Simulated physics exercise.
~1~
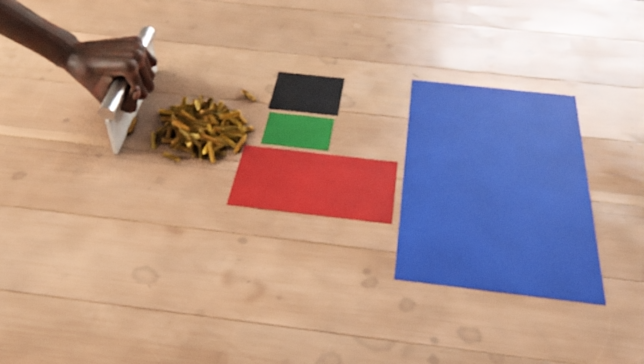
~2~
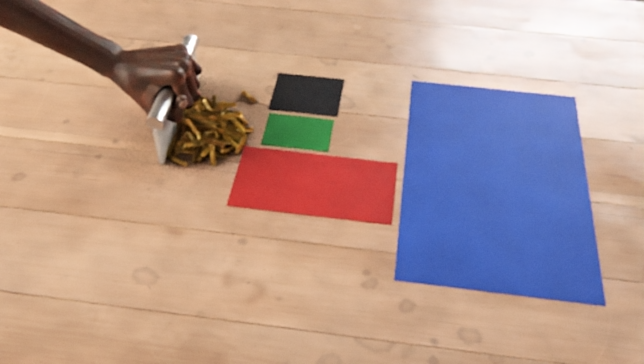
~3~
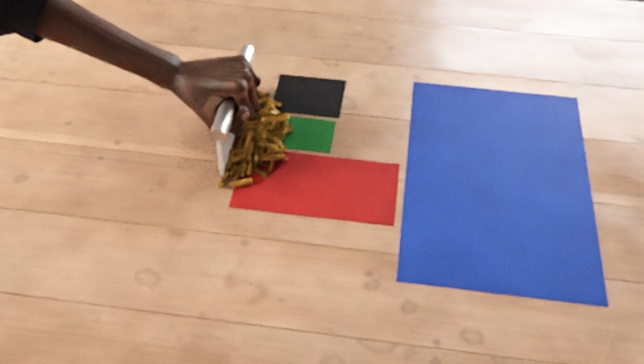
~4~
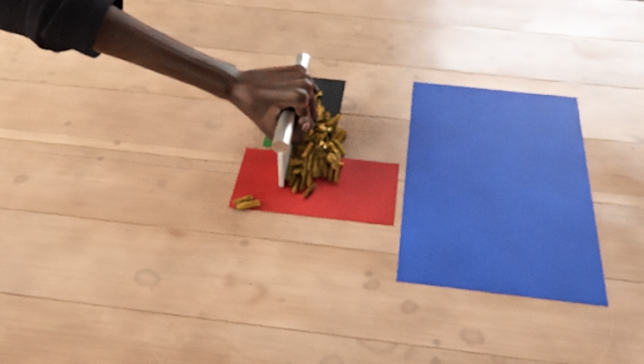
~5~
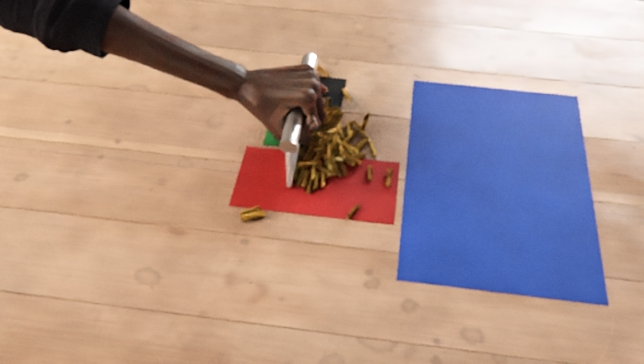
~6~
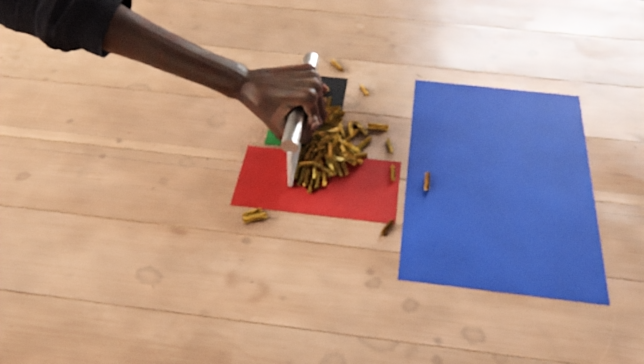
A large blue mat lies flat on the right of a pale wooden plank floor, seen from above at an angle by a slightly swaying camera. To its left are a black mat, a small green one below that, and a wide red one nearest the viewer. A hand holding a pale scraper pushes a heap of golden-brown dry pasta rightwards from the left, across the bare wood and onto the three smaller mats. The scraper stops there, and some pieces scatter ahead. Most end heaped against the blade over the red and green mats, with strays on the wood and one on the blue.
